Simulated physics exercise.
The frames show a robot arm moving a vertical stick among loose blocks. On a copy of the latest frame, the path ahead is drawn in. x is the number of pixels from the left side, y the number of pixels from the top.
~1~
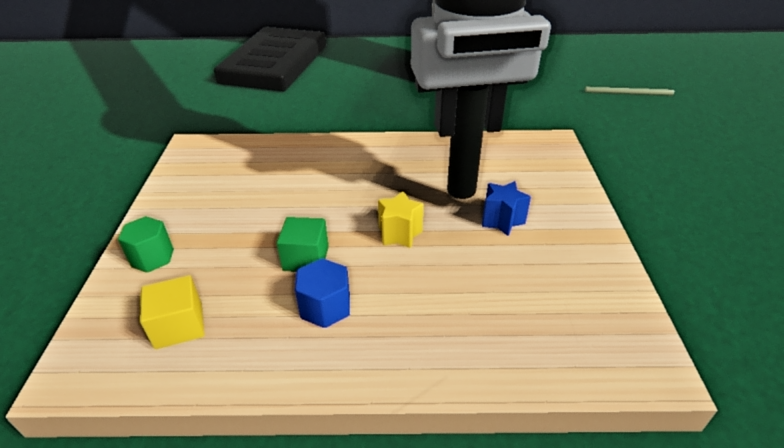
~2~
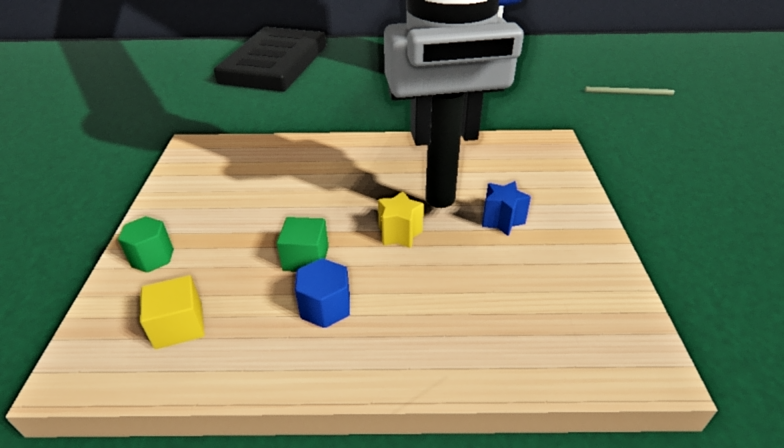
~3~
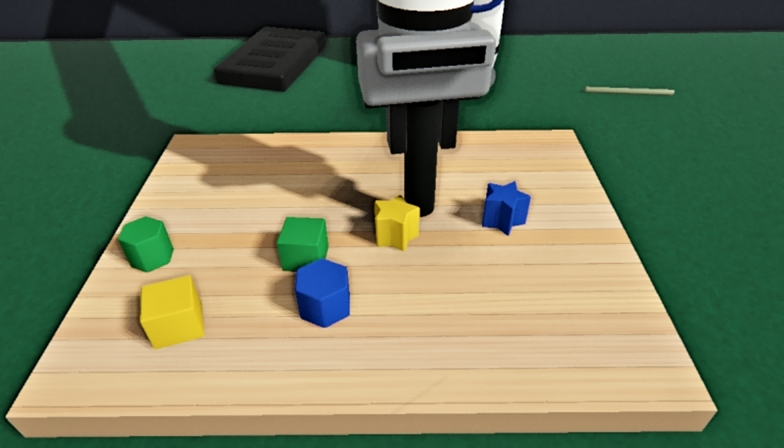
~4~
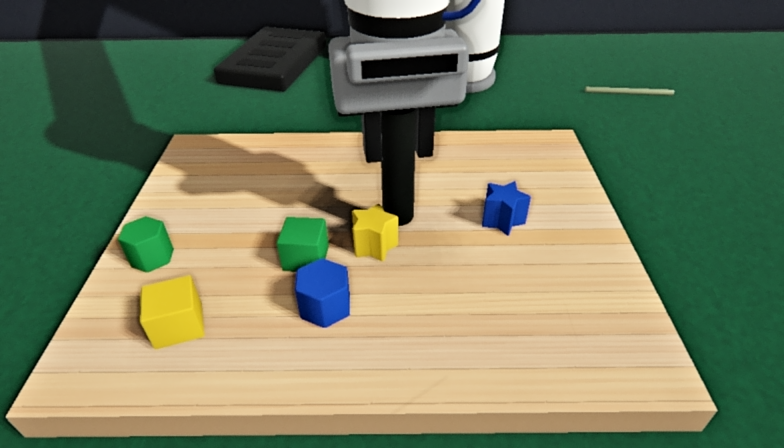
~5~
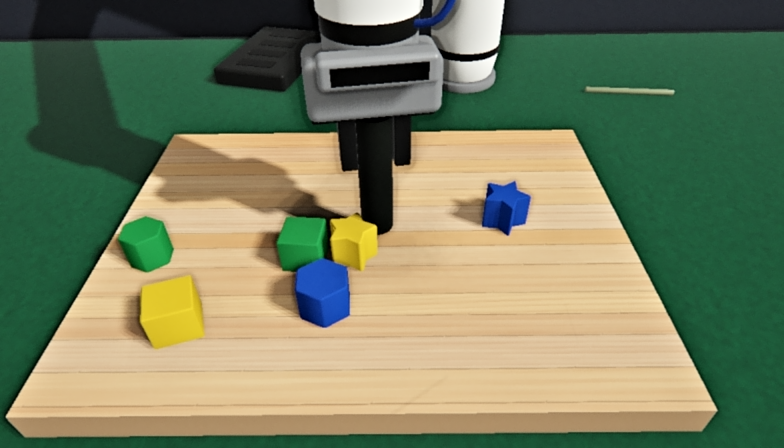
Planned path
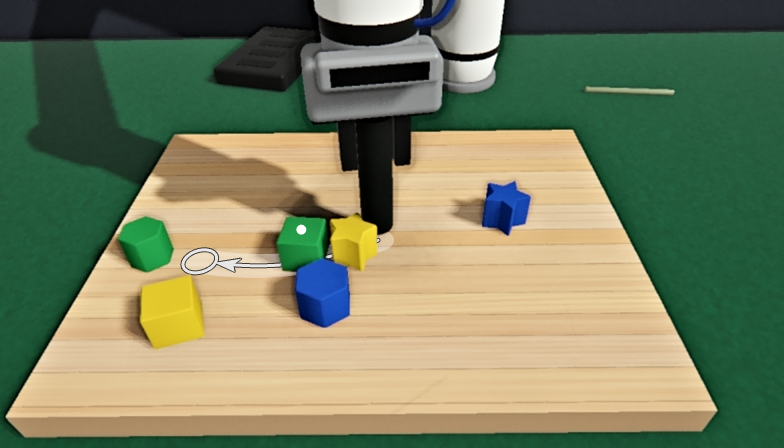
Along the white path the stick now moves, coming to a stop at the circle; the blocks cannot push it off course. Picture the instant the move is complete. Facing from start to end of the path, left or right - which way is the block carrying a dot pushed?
Picture yourself facing from the start of the path to its end: The block carrying a dot moves off to your left.
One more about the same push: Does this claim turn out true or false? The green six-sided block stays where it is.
That is true.
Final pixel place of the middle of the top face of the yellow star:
For the centre of its top, I'd go with (169, 256).
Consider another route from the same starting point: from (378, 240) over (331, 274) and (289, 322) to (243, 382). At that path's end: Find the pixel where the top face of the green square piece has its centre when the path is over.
The answer is (243, 243).
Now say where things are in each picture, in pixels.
The first picture shows stick tip at (461, 192); block tops, green six-sided block at (140, 229); yellow square piece at (166, 297); green square piece at (301, 230); yellow star at (400, 205).
The second picture shows stick at (440, 200); blocks unchanged.
The third picture shows stick at (419, 209); yellow star at (395, 208).
The fourth picture shows stick at (398, 218); yellow star at (373, 218).
The fifth picture shows stick at (378, 226); green six-sided block at (140, 229); yellow square piece at (166, 297); green square piece at (301, 230); yellow star at (351, 227).
Path on the board, from (378, 240) by way of (322, 258) and (260, 266) to (200, 261); the dot is on the green square piece.
What follows on the original path. One third of the way, stick at (320, 244); green square piece at (244, 247); yellow star at (288, 246).
Two thirds of the way, stick at (255, 252); yellow square piece at (148, 304), turned 40° anticlockwise; green square piece at (175, 261), turned 15° anticlockwise; yellow star at (221, 255).
At the end, stick at (195, 247); green six-sided block in place; yellow square piece at (145, 306), turned 50° anticlockwise; green square piece at (123, 274), turned 40° anticlockwise; yellow star at (169, 256), turned 30° anticlockwise.
